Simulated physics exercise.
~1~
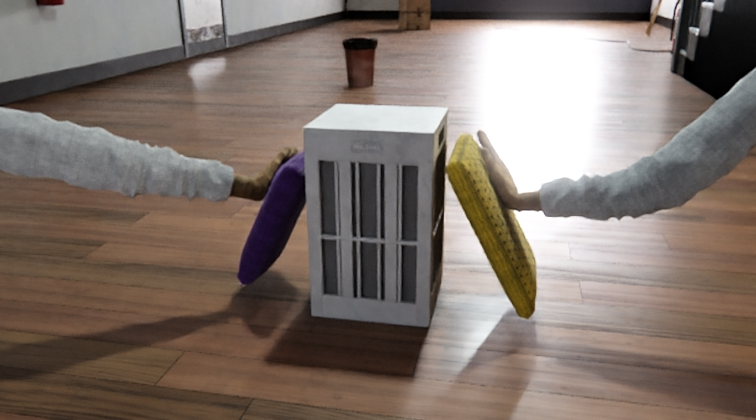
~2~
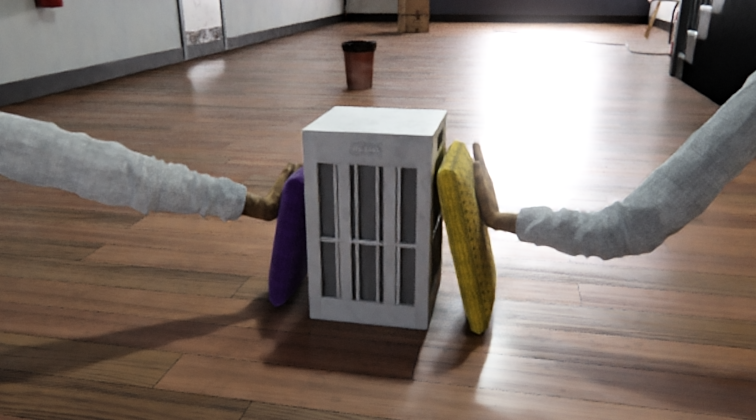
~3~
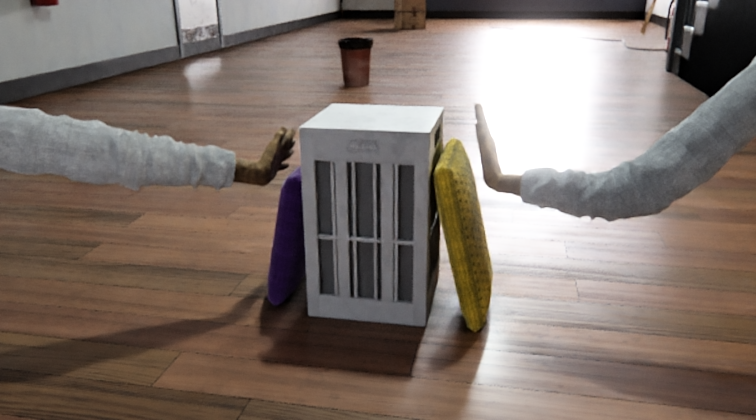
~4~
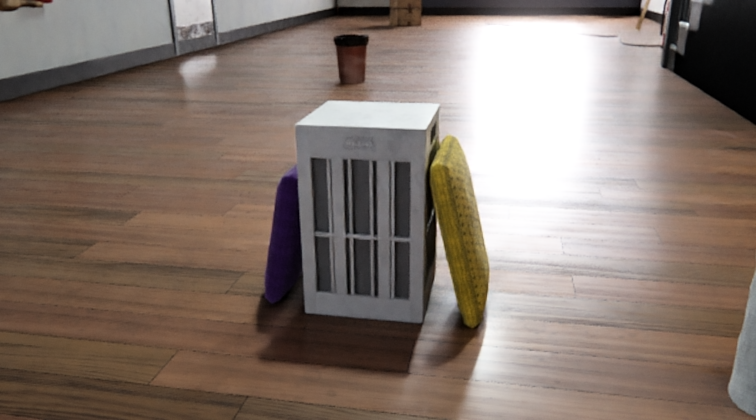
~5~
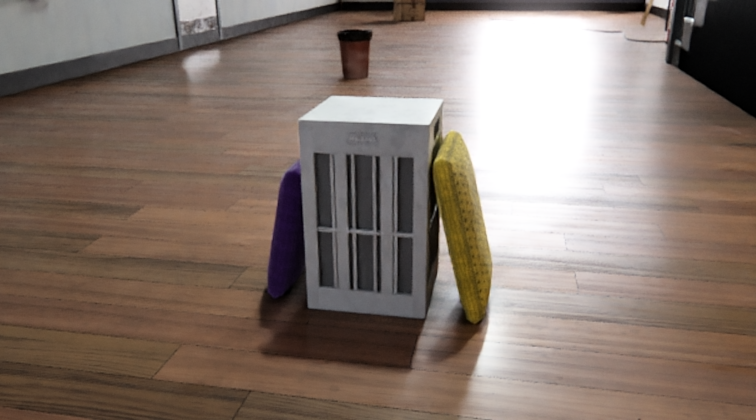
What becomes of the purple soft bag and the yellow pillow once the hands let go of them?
Both stay propped up, with the purple soft bag leaning on the left side of the white crate and the yellow pillow leaning on the right side.
